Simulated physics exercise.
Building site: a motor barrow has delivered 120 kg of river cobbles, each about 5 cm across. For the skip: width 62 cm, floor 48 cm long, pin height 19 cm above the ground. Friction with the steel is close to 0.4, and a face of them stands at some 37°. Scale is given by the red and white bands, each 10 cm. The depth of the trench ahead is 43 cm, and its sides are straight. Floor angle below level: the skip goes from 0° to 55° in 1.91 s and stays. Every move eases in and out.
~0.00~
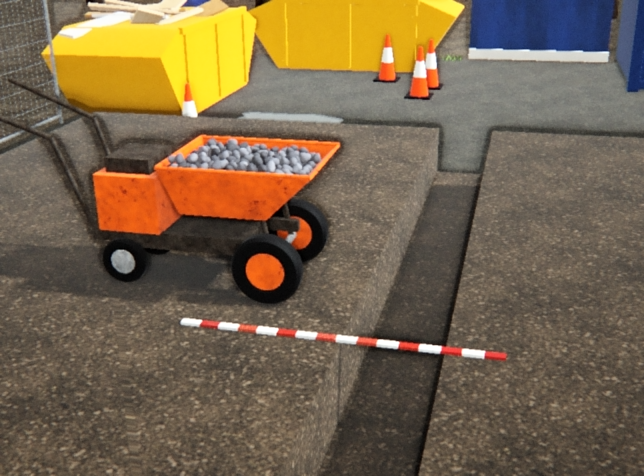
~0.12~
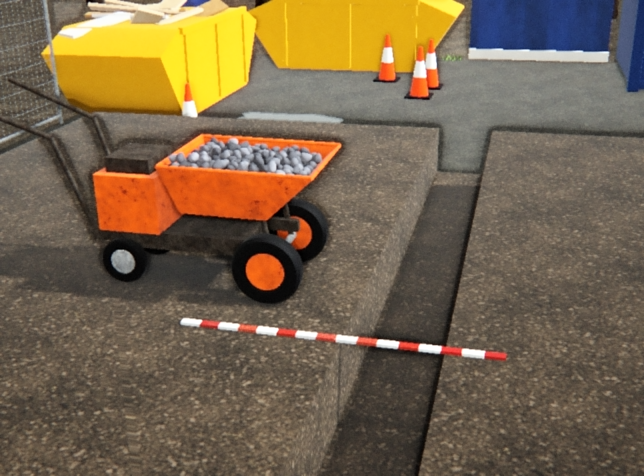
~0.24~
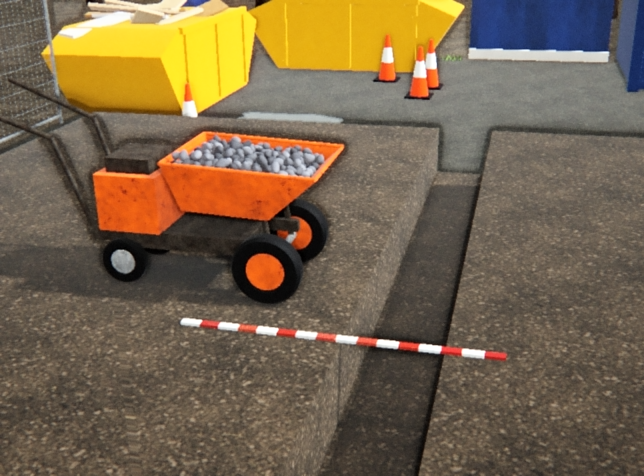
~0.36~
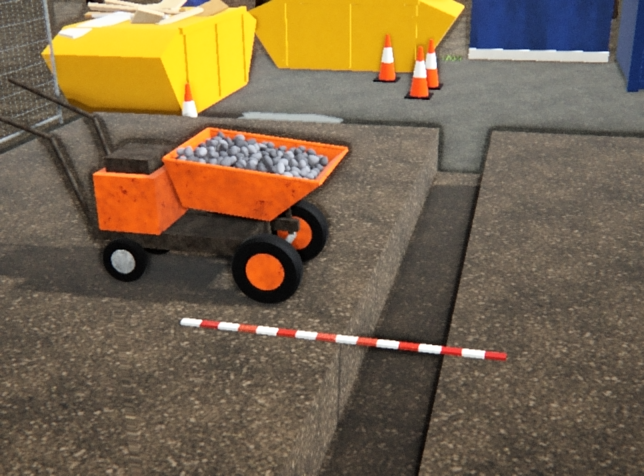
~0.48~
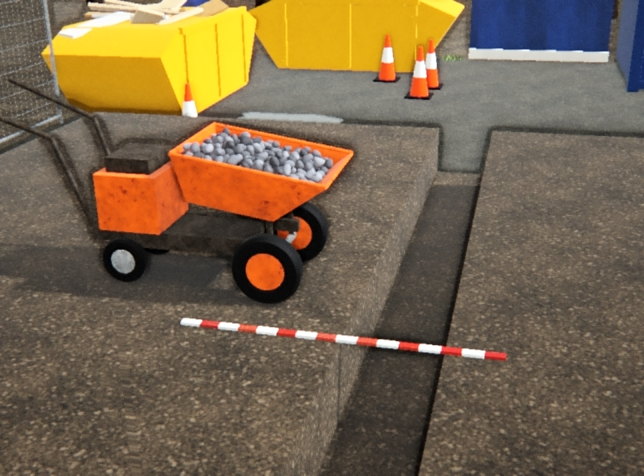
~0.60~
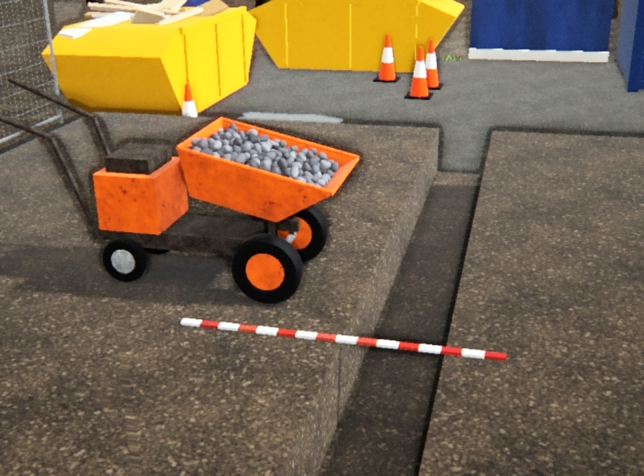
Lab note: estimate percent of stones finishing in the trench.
Approx. 84 %.
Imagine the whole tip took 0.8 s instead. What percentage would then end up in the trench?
80 %.
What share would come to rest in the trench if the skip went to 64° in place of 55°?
Then close to 100 per cent.
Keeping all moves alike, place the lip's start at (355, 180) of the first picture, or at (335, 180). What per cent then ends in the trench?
From the first spot near 60, from the second near 75 per cent.
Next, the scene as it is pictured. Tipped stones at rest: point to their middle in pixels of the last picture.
I'd point somewhere around (414, 354).
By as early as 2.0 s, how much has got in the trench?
Roughly 30% by that time.
After 1.4 s the floor is at 46°; 100 % in the skip; the foremost stones are at (377, 222).
After 2.0 s the floor is at 55°; 71 % in the skip, 29 % in the trench; the foremost stones are at (450, 334).
After 2.4 s the floor is at 55°; 49 % in the skip, 51 % in the trench; the foremost stones are at (455, 330).
After 4.3 s the floor is at 55°; 16 % in the skip, 84 % in the trench; the foremost stones are at (455, 335).
